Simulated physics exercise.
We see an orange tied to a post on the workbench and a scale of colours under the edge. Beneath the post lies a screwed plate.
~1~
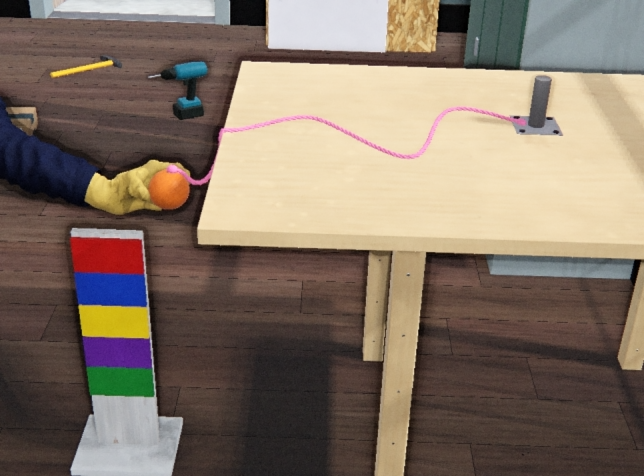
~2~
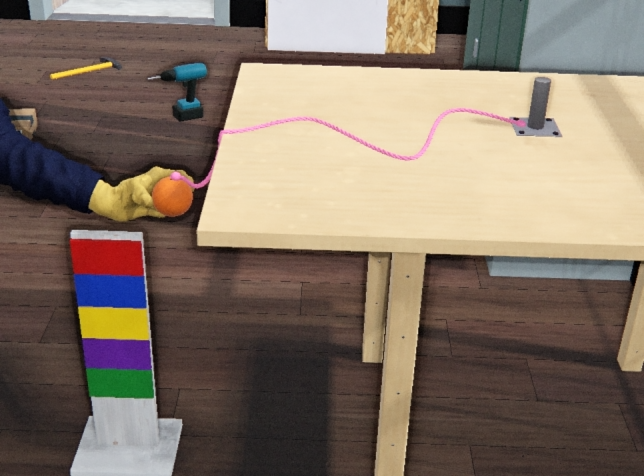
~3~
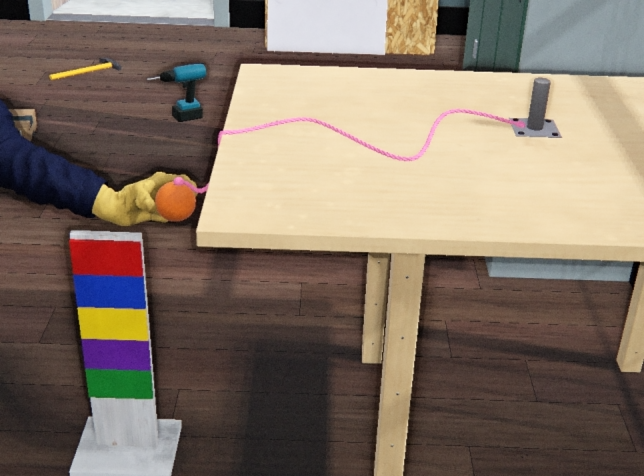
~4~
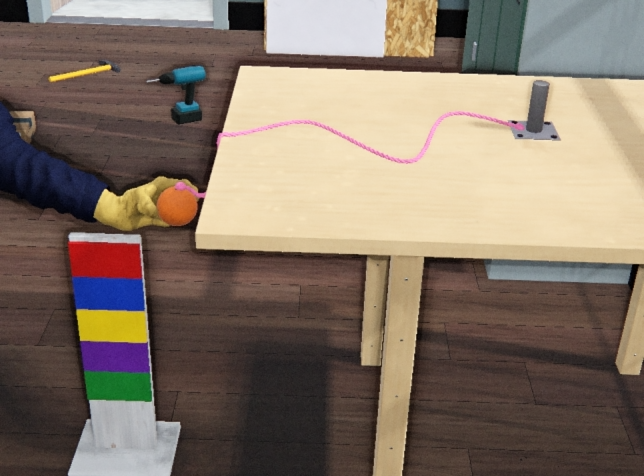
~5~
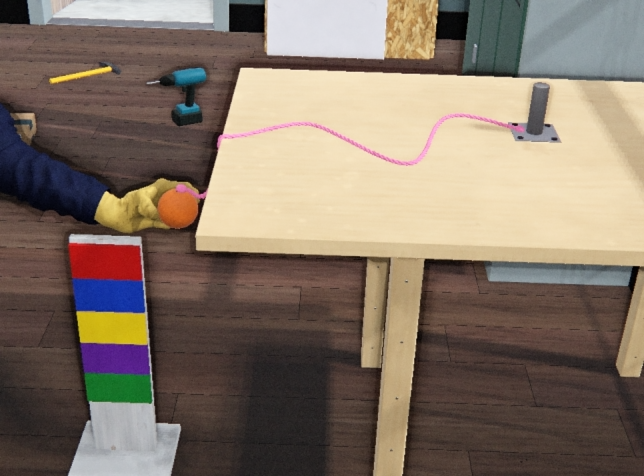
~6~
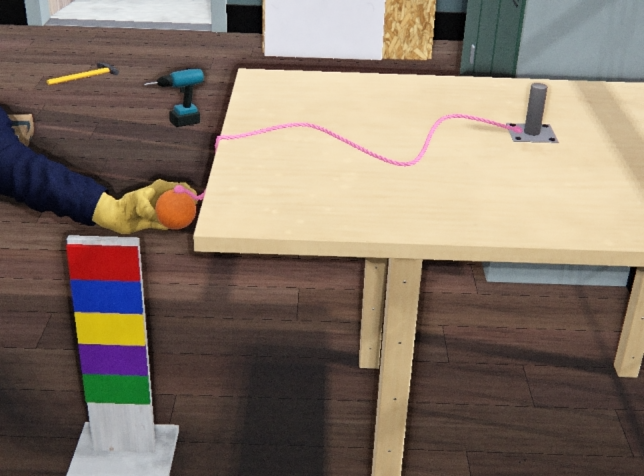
The clip opens on a gloved hand holding an orange ball just off the left edge of a wooden workbench, its pink cord winding across the top to a metal post, above a stand of coloured bands. The hand shifts the ball slightly down and right, then stays almost still.
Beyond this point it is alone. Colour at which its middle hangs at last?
The purple one.
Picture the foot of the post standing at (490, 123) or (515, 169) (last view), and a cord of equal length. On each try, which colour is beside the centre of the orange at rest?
It comes out green the first time and green the second time.
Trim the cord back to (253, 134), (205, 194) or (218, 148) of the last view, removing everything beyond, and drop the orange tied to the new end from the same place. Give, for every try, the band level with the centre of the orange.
Try by try: Red; yellow; blue.
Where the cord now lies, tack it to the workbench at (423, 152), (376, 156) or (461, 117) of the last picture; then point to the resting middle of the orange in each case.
Per try (px, approx.): (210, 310), (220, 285), (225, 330).
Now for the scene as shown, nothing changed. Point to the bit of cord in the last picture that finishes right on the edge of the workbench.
Roughly (338, 137).
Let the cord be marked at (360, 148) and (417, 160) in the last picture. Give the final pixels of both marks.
At (254, 135), then (326, 134).
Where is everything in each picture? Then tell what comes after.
In the first picture, orange (169, 189); red (107, 257); blue (111, 291); yellow (114, 323); purple (117, 353); green (120, 383).
In the second picture, orange (172, 196); cord through (480, 113) (432, 134) (387, 154) (318, 121) (231, 133).
In the third picture, orange (176, 202).
In the fourth picture, orange (177, 206); cord through (478, 116) (430, 137) (385, 157) (317, 124) (230, 136).
In the fifth picture, orange (178, 208).
In the sixth picture, orange (176, 209); cord through (476, 119) (429, 140) (384, 159) (315, 127) (228, 138).
Soon after, orange near (250, 351); level with purple.
Then, orange near (207, 342); level with purple.
At rest, orange near (230, 342); level with purple. Its middle rests at the purple band.
